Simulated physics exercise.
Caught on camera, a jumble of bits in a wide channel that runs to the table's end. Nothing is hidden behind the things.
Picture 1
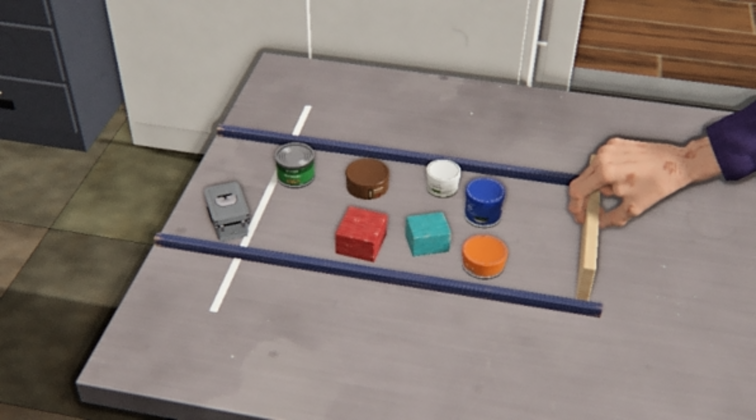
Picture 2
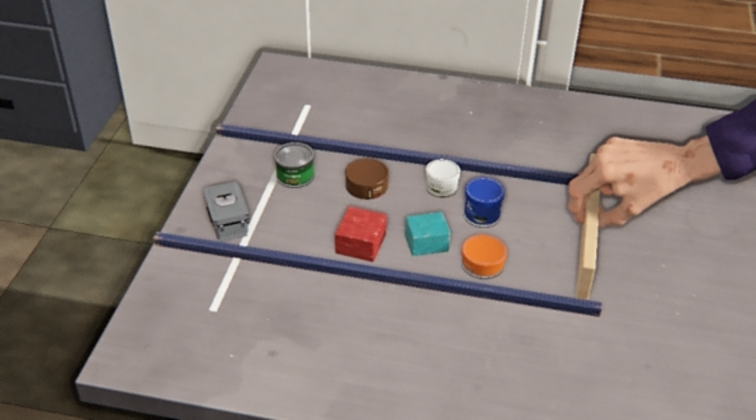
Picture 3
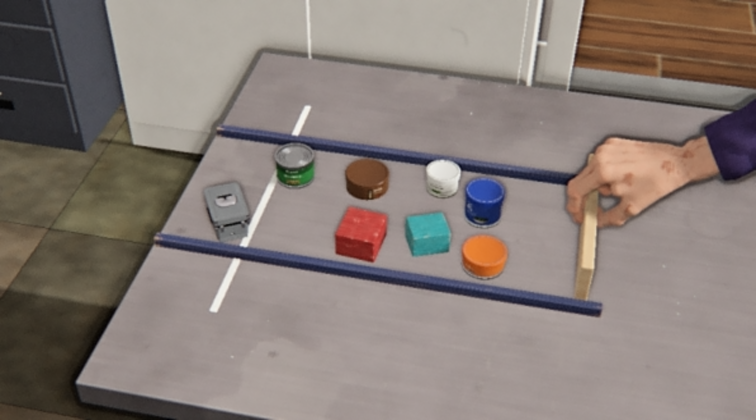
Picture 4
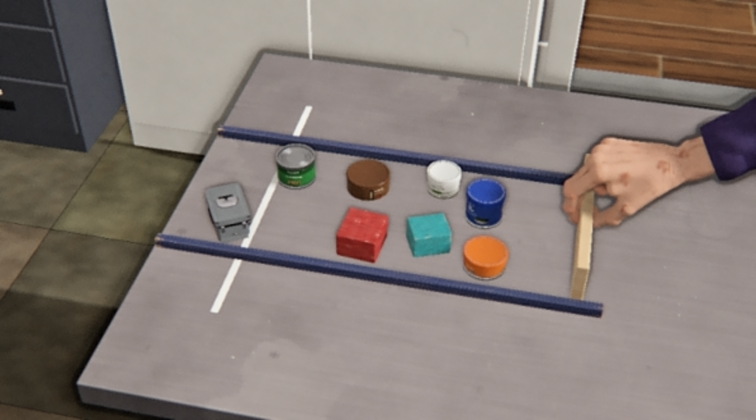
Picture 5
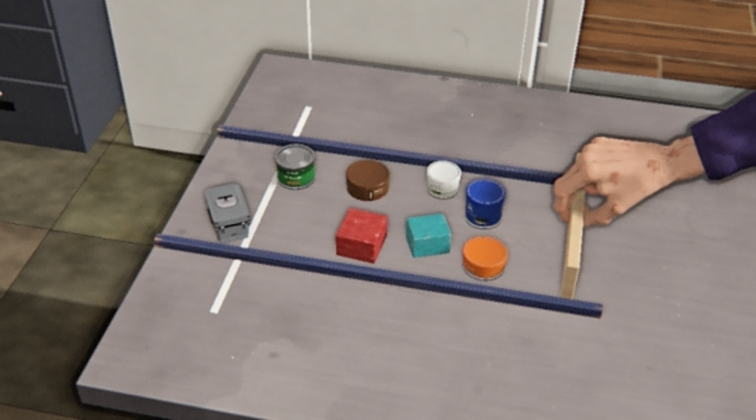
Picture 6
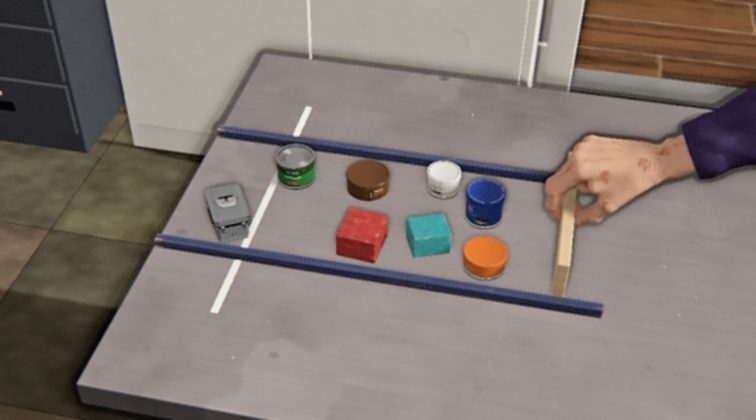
A hand slides a wooden board slightly left between two dark rails toward some small containers.
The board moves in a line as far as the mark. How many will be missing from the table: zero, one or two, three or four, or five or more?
As it turns out, the number that fall off is one or two.
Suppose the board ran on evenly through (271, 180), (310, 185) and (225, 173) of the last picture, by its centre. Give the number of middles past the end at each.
In that order 1, 0 and 4.
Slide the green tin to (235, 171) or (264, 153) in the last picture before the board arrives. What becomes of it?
The green tin stays on; falls.
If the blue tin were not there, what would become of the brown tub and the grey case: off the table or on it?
The brown tub survives, the grey case is lost.
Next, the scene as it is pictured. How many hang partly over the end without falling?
Overhanging: 1.
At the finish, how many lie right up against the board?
In contact: 4.
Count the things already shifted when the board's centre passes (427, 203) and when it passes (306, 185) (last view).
By then 5, and 8.
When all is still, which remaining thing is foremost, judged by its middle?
It is the green tin.
Soon after, none off yet; grey case at rest near (228, 213); green tin at rest near (296, 167); brown tub at rest near (368, 180).
Then, none off yet; grey case at rest near (228, 213); green tin at rest near (296, 167); brown tub moved a little near (348, 176).
Further on, none off yet; grey case moved a little near (207, 208); green tin moved about its own width near (240, 165); brown tub moved well along near (281, 164).
By the end, the number that fall off is one or two; fallen, grey case.
